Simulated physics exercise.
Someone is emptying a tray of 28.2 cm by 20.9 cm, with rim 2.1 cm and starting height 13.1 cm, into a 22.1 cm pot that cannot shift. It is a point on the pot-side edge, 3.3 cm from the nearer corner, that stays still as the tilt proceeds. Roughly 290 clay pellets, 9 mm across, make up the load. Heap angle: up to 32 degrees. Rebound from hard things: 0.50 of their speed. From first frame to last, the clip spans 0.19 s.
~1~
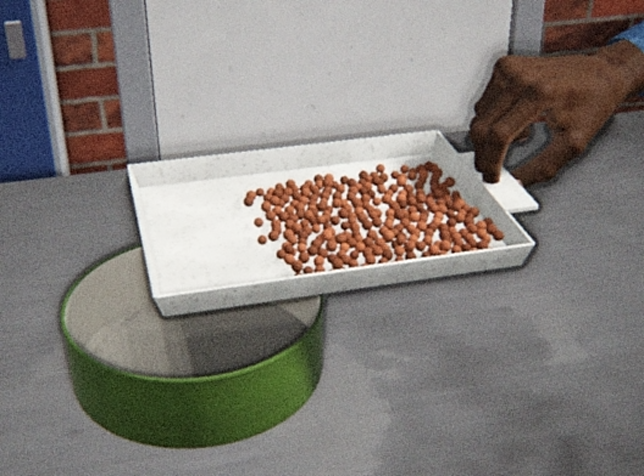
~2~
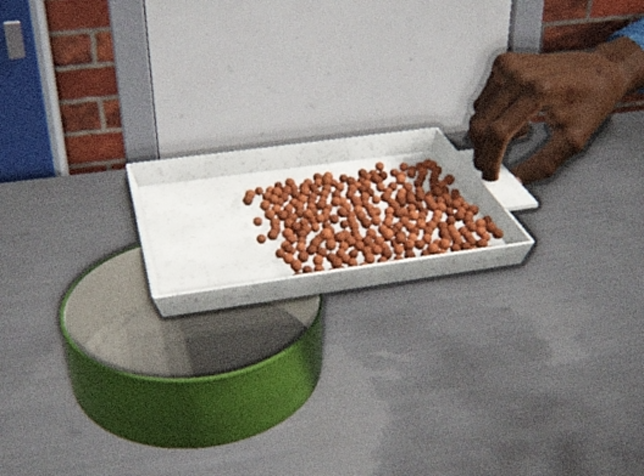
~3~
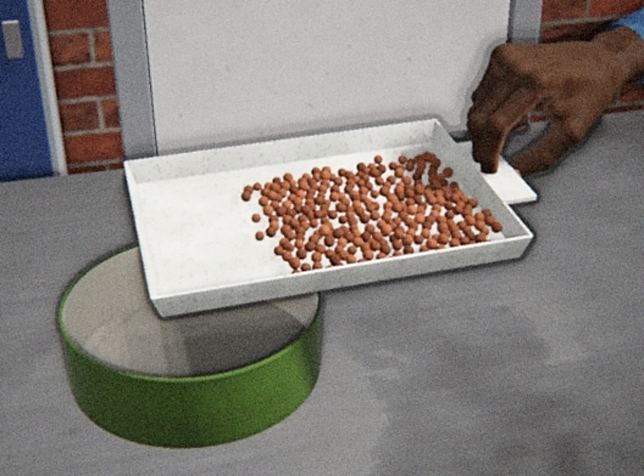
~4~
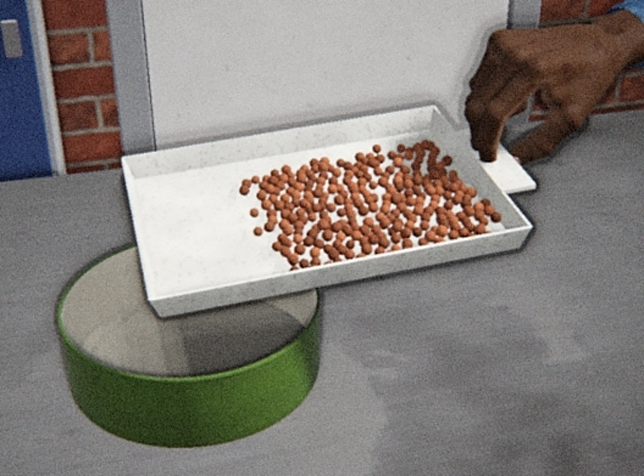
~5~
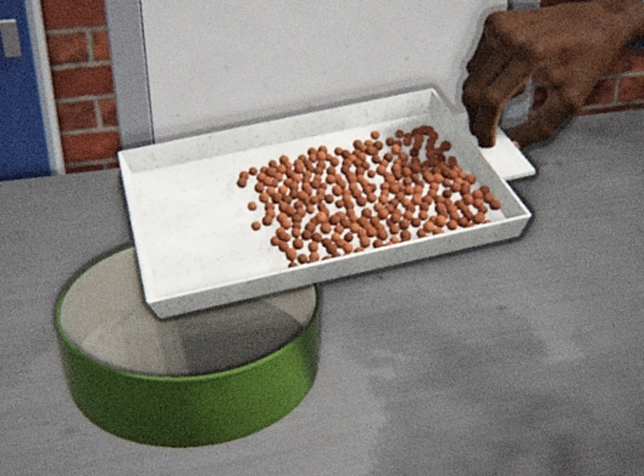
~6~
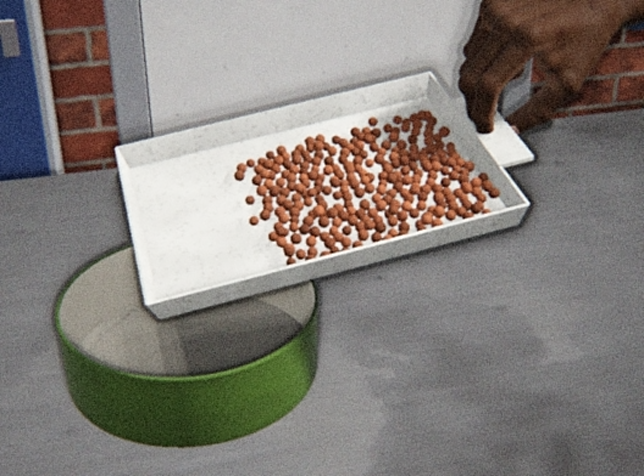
A hand slowly raises the right end of a white tray of brown clay pellets.
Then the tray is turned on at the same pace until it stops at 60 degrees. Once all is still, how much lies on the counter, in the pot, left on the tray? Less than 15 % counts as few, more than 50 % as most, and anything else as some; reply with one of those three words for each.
Here it is: Counter: Some, pot: Few, left on the tray: Most.
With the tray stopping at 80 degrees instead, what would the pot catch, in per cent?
Roughly 0 percent.
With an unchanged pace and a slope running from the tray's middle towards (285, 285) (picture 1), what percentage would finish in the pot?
Estimate: Near 0 per cent.
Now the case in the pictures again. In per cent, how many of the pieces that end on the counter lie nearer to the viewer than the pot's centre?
Near 100 in a hundred.
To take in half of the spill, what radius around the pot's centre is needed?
Distance: Some 18 cm.
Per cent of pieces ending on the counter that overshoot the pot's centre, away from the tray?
It comes to near 100 percent.
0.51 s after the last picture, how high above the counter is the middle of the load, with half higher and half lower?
Some 20 cm above the counter.
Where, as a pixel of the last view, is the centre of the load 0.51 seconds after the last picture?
Expected load position: Near (218, 222).
Then, 0.30 s after the last picture, tilt 35 degrees; the tray holds 100 %, the pot 0 %.
Then, 0.51 s after the last picture, tilt 52 degrees; the tray holds 100 %, the pot 0 %.
Then, 0.82 s after the last picture, tilt 60 degrees; the tray holds 75 %, the pot 0 %.
In the end, counter 40 %, pot 0 %, tray 60 %.
